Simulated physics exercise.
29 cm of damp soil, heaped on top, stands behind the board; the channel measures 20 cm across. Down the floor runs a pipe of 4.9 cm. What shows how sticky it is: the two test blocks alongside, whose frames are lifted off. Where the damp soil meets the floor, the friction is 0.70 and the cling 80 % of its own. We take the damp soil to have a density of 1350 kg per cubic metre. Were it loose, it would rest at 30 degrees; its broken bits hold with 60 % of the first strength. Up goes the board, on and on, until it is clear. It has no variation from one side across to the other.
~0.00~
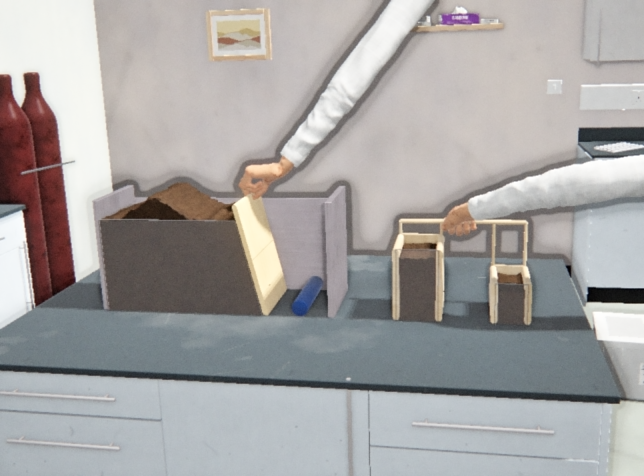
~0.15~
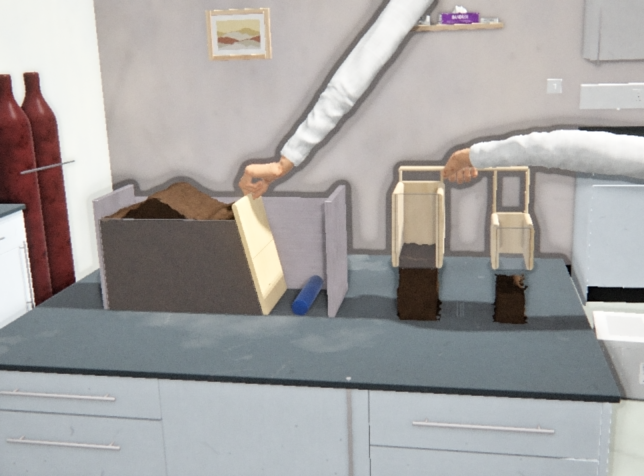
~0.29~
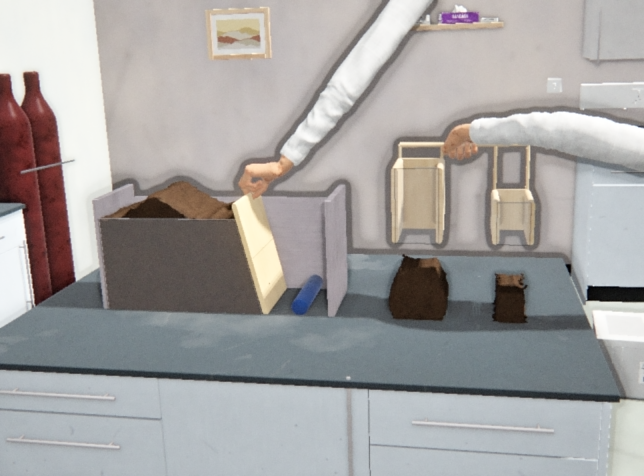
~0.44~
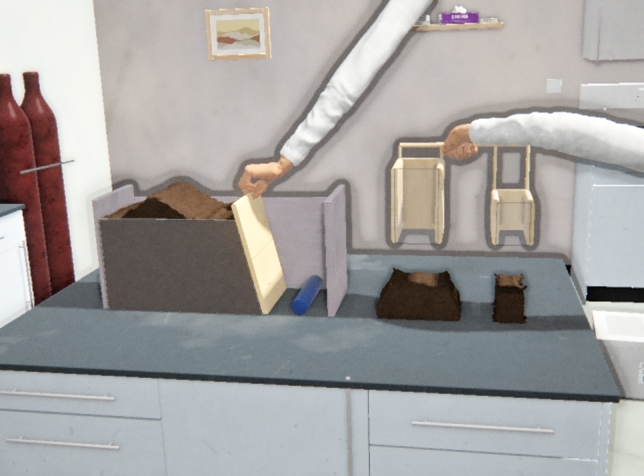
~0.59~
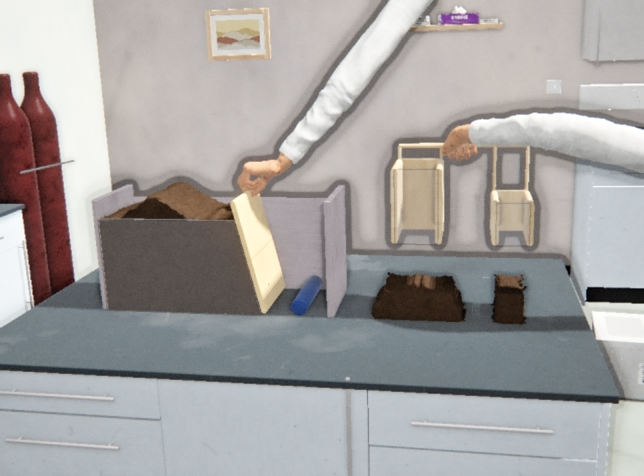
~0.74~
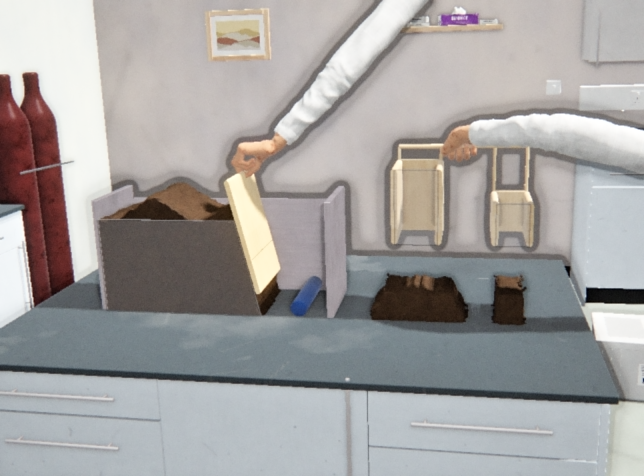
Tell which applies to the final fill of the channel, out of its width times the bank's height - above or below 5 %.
What applies is above.
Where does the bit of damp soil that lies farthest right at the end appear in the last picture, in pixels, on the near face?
I'd point to around (289, 292).
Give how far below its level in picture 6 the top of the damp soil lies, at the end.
By my estimate, near 3.0 cm.
After 0.96 s, the face still stands, with nothing on top of the pipe; the channel is 0 % full.
After 1.22 s, the face still stands, with nothing on top of the pipe; the channel is 0 % full.
After 1.48 s, the fallen stuff reaches 33 % of the way across, with nothing on top of the pipe; the channel is 13 % full.
After 1.74 s, the fallen stuff reaches 44 % of the way across, with nothing on top of the pipe; the channel is 21 % full.
After 1.81 s, at the end, the fallen stuff reaches 44 % of the way across, with nothing on top of the pipe; the channel is 21 % full.
